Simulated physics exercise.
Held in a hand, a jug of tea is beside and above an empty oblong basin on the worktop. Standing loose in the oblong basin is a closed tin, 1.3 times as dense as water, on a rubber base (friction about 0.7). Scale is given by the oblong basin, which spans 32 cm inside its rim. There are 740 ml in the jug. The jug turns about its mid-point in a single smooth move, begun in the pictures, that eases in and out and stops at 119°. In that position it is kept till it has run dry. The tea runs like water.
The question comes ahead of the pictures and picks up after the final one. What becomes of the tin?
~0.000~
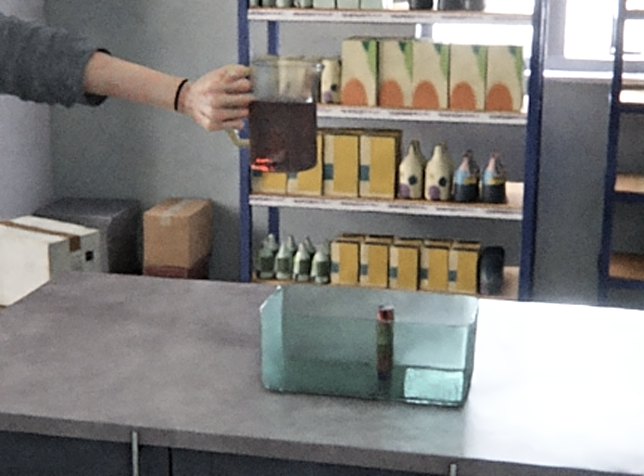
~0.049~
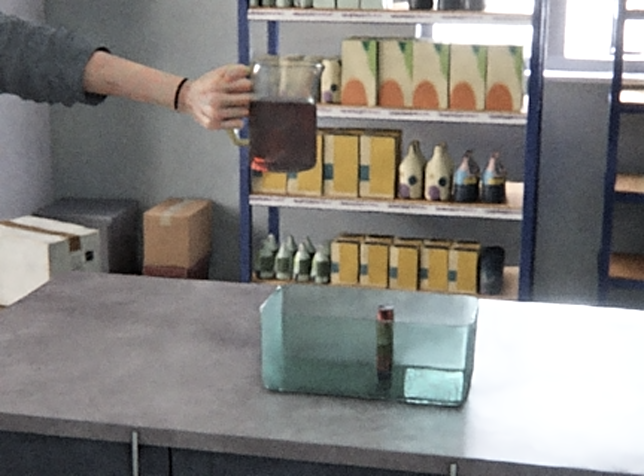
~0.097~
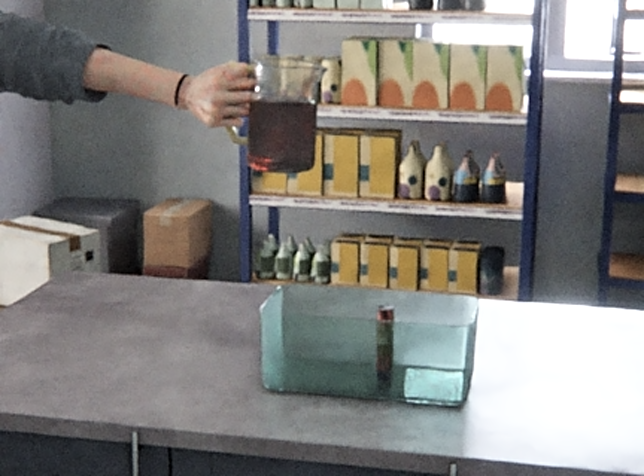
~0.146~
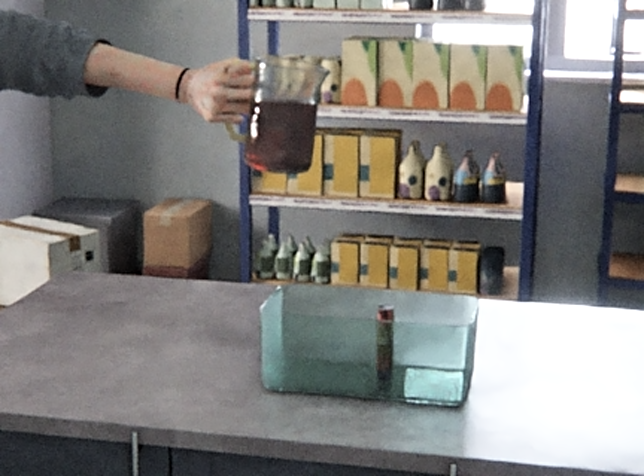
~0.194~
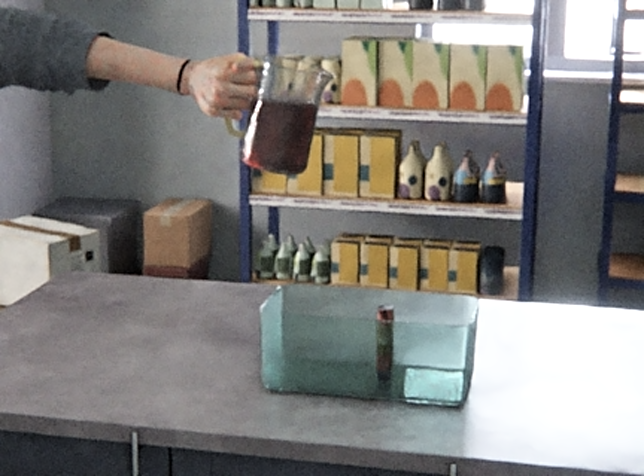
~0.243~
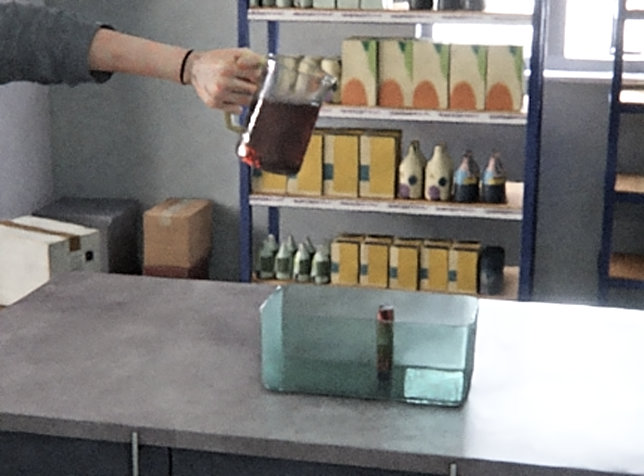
It's bound to be brought down.
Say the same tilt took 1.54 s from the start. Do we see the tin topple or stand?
With that tilt, the tin tips.
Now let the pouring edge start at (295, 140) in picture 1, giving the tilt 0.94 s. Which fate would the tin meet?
Then it stays on its base.
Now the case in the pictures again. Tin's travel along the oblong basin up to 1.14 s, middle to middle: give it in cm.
Roughly 1 cm.
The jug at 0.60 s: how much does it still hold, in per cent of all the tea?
I'd estimate some 90 % remains.
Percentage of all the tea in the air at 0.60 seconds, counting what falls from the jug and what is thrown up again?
Near 10 per cent at that time.
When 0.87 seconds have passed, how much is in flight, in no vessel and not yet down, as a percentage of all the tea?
I'd put it at about 46 per cent of the liquid.
After 0.60 s the tilt is 85° and 91 per cent is still to pour; the tin stands where it began.
After 0.87 s the tilt is 117° and 27 per cent is still to pour; the tin stands where it began.
After 1.14 s the tilt is 119° and 1 per cent is still to pour; the tin leans 12°.
After 1.44 s the tilt is 119° and 0 per cent is still to pour; the tin lies on its side.
In the end the tin lies on its side.
